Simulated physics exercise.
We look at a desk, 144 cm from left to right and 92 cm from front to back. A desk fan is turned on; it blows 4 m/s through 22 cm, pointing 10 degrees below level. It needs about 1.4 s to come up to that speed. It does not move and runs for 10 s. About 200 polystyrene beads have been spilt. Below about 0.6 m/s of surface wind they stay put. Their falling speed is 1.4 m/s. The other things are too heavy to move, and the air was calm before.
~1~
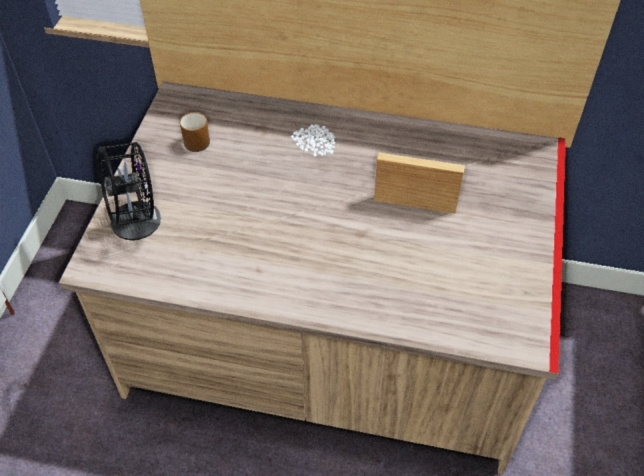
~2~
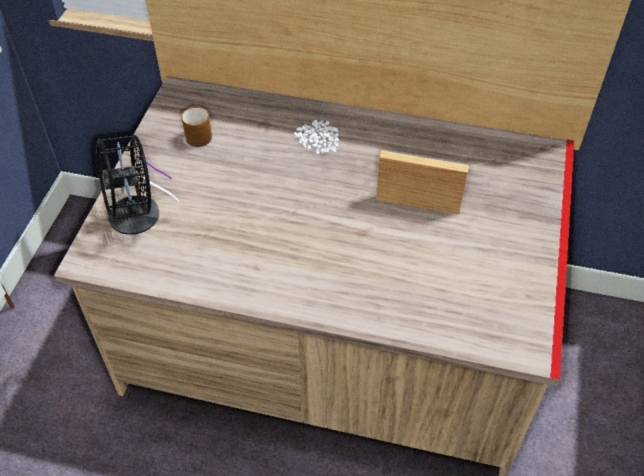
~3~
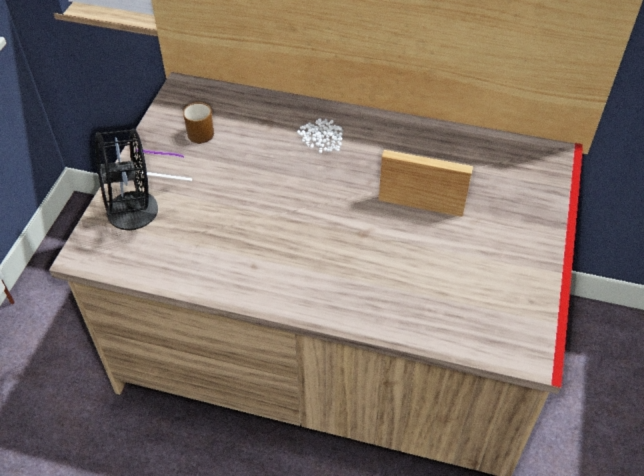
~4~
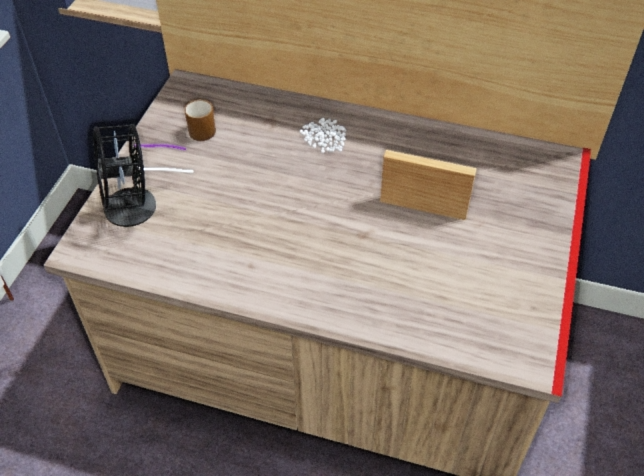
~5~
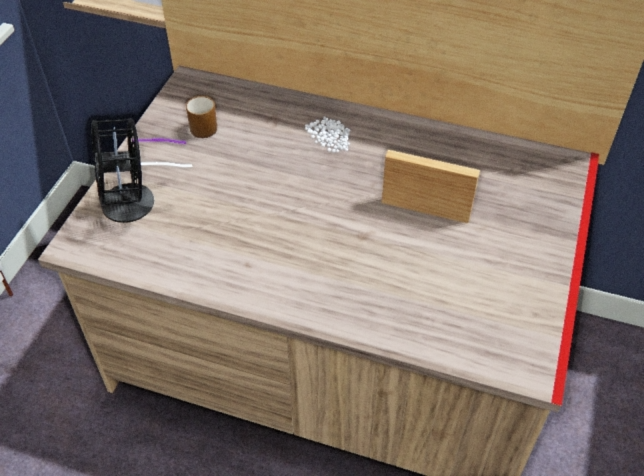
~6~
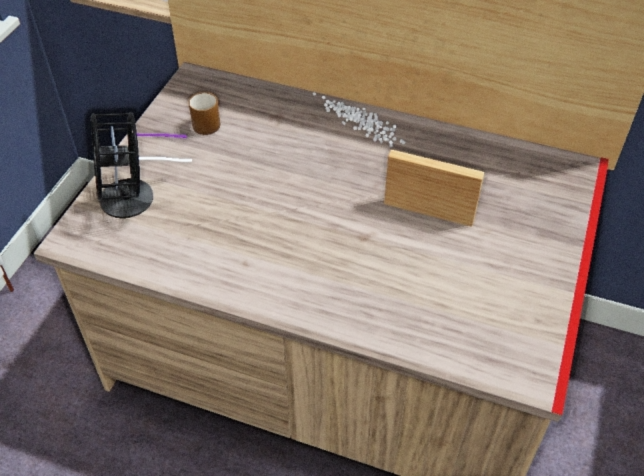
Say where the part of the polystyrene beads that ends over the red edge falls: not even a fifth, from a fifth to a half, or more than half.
The share over the red edge is more than half.
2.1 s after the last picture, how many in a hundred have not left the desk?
Some 25 per cent.
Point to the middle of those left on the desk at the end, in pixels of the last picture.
Near (199, 65).
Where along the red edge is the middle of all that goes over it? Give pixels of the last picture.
Near (607, 168).
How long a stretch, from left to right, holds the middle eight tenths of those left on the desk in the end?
Roughly 10 cm.
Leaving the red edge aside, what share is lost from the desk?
Near 2 %.
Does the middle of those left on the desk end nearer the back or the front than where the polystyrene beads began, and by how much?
To the back, by about 20 cm.
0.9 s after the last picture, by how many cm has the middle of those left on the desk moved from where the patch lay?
Roughly 20 cm.
Then, 0.9 s after the last picture the count stands so, 66 % are over the red edge; the middle of those still in play is near (352, 101).
Then, 2.1 s after the last picture the count stands so, 76 % are over the red edge; the middle of those still in play is near (273, 81).
Then, 4.4 s after the last picture the count stands so, 78 % are over the red edge; the middle of those still in play is near (215, 69).
Then, 8.9 s after the last picture, at the end, 78 % are over the red edge; the middle of those still in play is near (199, 65).
